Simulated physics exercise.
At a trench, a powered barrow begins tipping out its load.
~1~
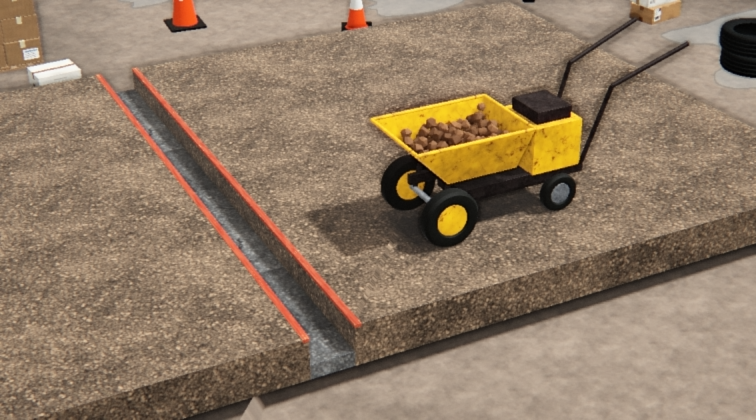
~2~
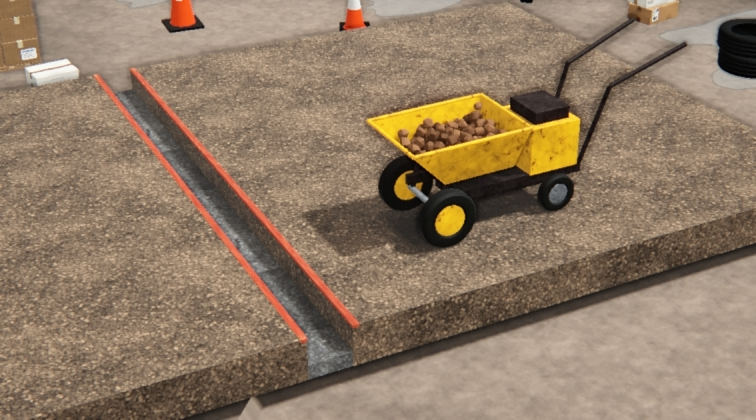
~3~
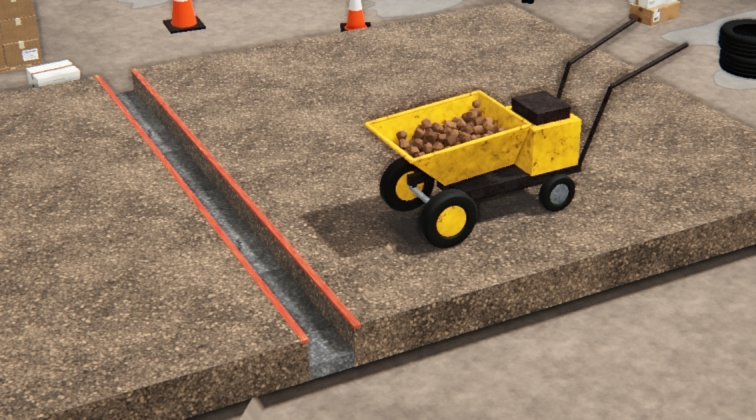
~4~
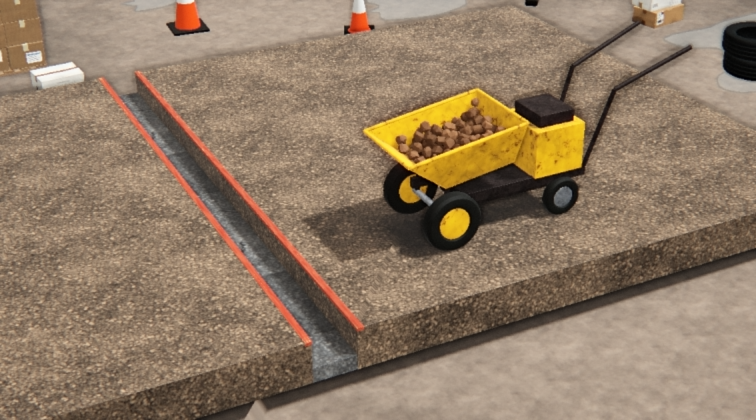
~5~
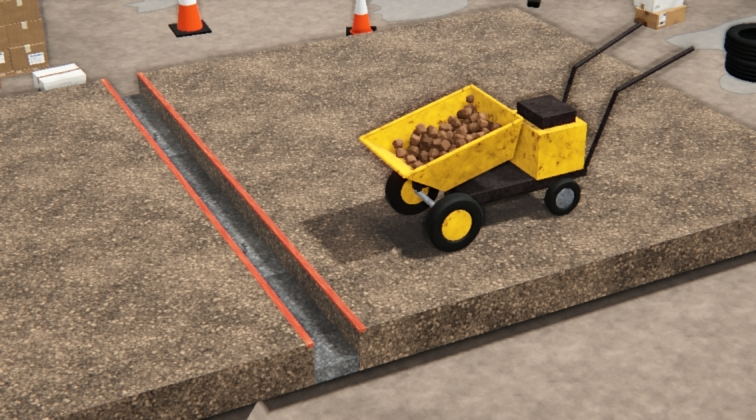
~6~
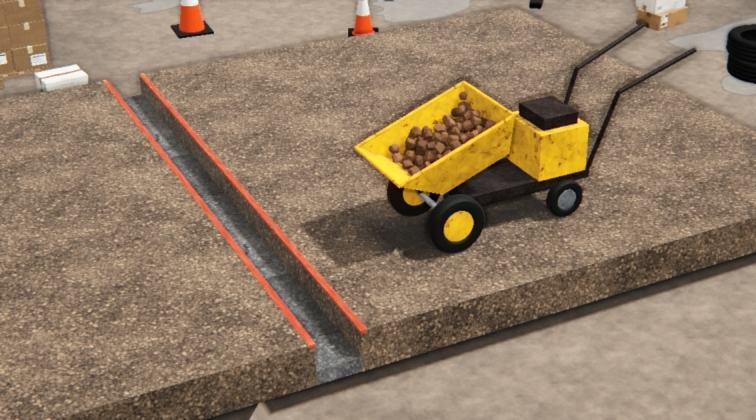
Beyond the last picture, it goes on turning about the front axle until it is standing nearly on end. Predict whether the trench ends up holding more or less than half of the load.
The trench holds less than half.
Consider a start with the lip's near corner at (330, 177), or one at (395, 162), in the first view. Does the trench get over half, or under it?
With the lip at the first place the share is short of one half; at the second place it is beyond one half.
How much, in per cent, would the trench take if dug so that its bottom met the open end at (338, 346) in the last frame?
I'd put it at some 40 in a hundred.
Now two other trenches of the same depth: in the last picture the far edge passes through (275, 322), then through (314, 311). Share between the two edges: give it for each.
The first try comes out at 40 percent and the second at 30 percent.
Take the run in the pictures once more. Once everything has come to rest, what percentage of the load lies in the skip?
Roughly 10 %.
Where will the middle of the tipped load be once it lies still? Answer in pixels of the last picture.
Centre at rest, last view: Approx. (314, 258).
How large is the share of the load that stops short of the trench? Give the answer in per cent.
Near 55 in every hundred.
Just after the last frame, skip tipped steeply; every one in the skip.
A moment on, skip tipped right over; roughly half in the skip; roughly a third short of the trench; just a few in or heaped over the trench; just a few falling.
Further on, skip tipped right over; about a tenth in the skip; roughly half short of the trench; roughly a third in or heaped over the trench; just a few beyond it.
When it is over, skip tipped right over; about a tenth in the skip; roughly half short of the trench; roughly a third in or heaped over the trench; just a few beyond it.
